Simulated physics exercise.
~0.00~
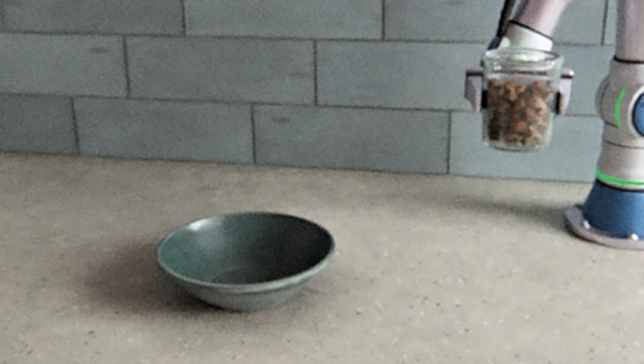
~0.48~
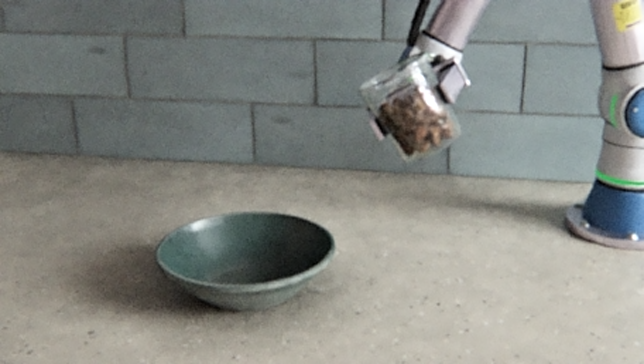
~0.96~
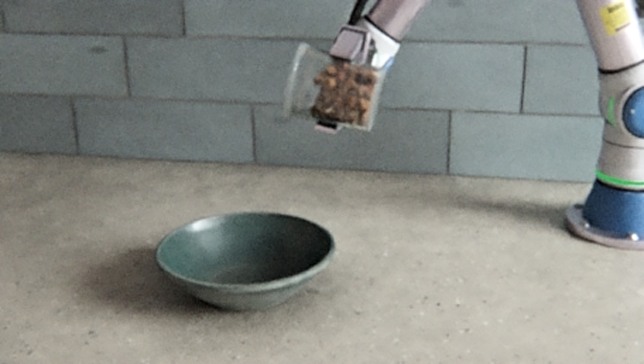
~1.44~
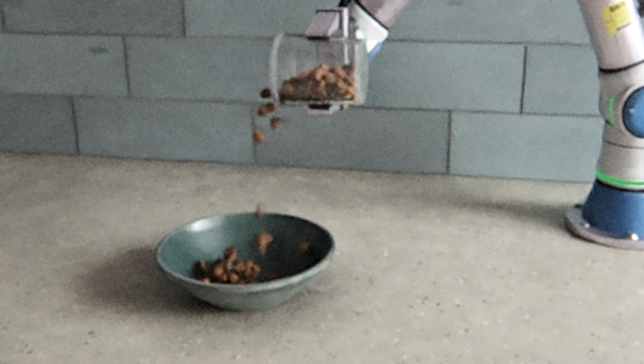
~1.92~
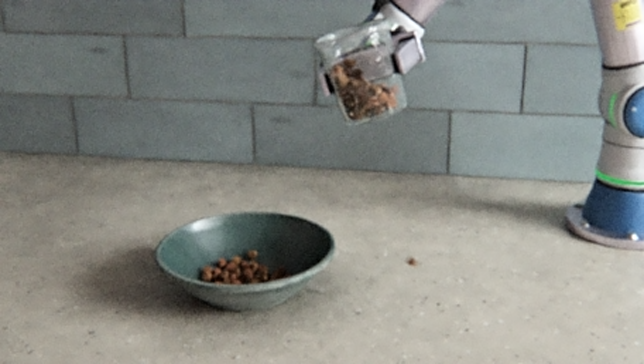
A robot arm carried a clear container of brown pellets left toward a dark green bowl, tipped it on its side so some tumbled in, then tilted it back up, leaving many still inside and one stray piece on the counter.
